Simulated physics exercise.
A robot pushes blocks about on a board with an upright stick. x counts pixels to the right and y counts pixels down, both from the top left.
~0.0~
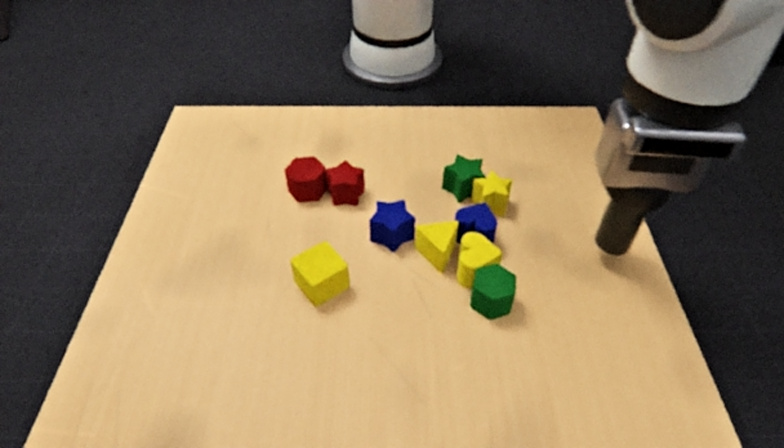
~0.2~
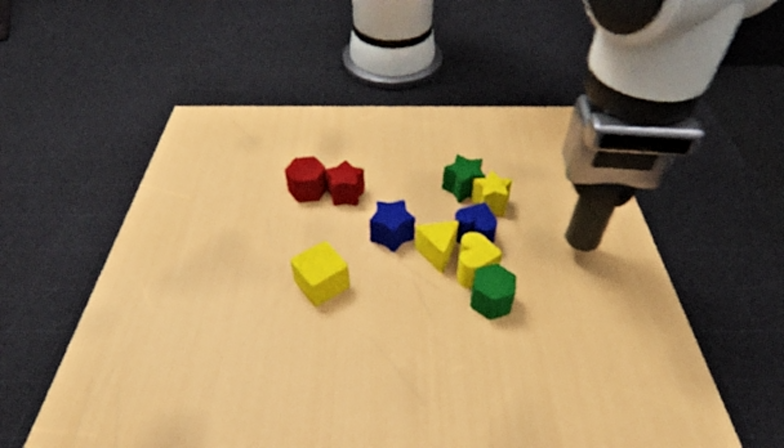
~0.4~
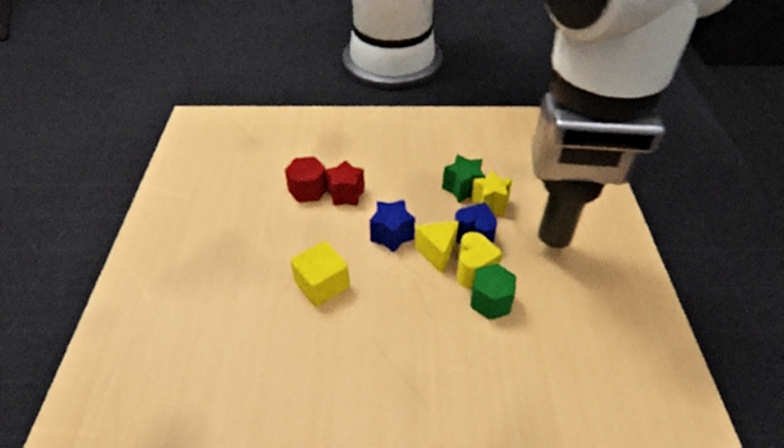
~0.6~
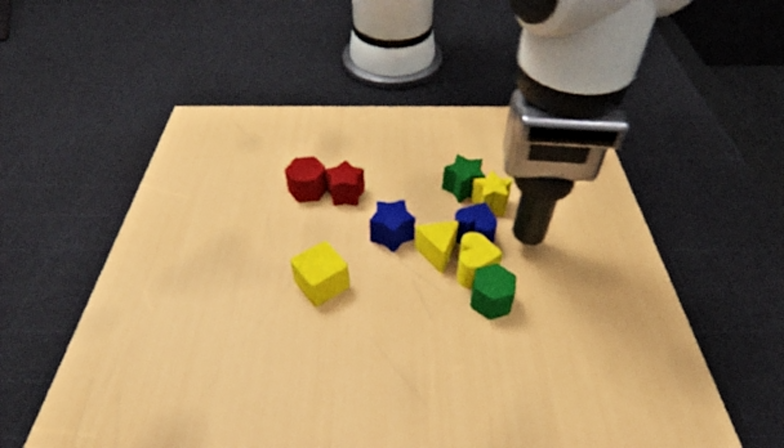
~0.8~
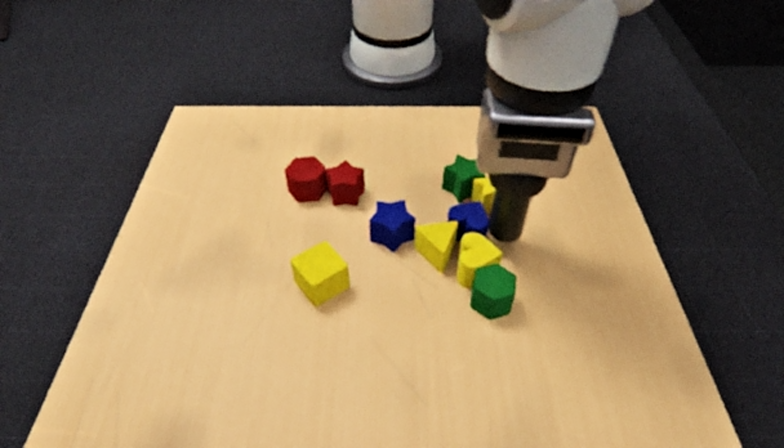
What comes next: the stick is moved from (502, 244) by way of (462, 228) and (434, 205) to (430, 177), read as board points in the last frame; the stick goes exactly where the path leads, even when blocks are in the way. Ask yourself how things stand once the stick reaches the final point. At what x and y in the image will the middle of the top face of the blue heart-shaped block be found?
Located at (406, 190).
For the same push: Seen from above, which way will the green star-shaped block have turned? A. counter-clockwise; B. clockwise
Correct choice: B.
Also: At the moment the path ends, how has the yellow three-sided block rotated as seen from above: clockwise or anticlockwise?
Looking down on the board, it turns counter-clockwise.
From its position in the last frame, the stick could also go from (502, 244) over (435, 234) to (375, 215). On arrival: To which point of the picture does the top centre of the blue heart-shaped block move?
I expect it at (391, 174).
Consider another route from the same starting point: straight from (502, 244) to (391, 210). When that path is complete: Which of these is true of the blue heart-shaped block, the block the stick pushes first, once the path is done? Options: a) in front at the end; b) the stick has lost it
It's a.
What follows on the original path. One third of the way, stick at (463, 214); yellow three-sided block at (429, 231), turned 45° anticlockwise; blue heart-shaped block at (430, 200).
Two thirds of the way, stick at (435, 191); yellow three-sided block at (429, 231), turned 45° anticlockwise; blue heart-shaped block at (406, 190).
At the end, stick at (431, 163); yellow three-sided block at (429, 231), turned 45° anticlockwise; green star-shaped block at (465, 162), turned 40° clockwise; blue heart-shaped block at (406, 190); yellow heart-shaped block not moved.
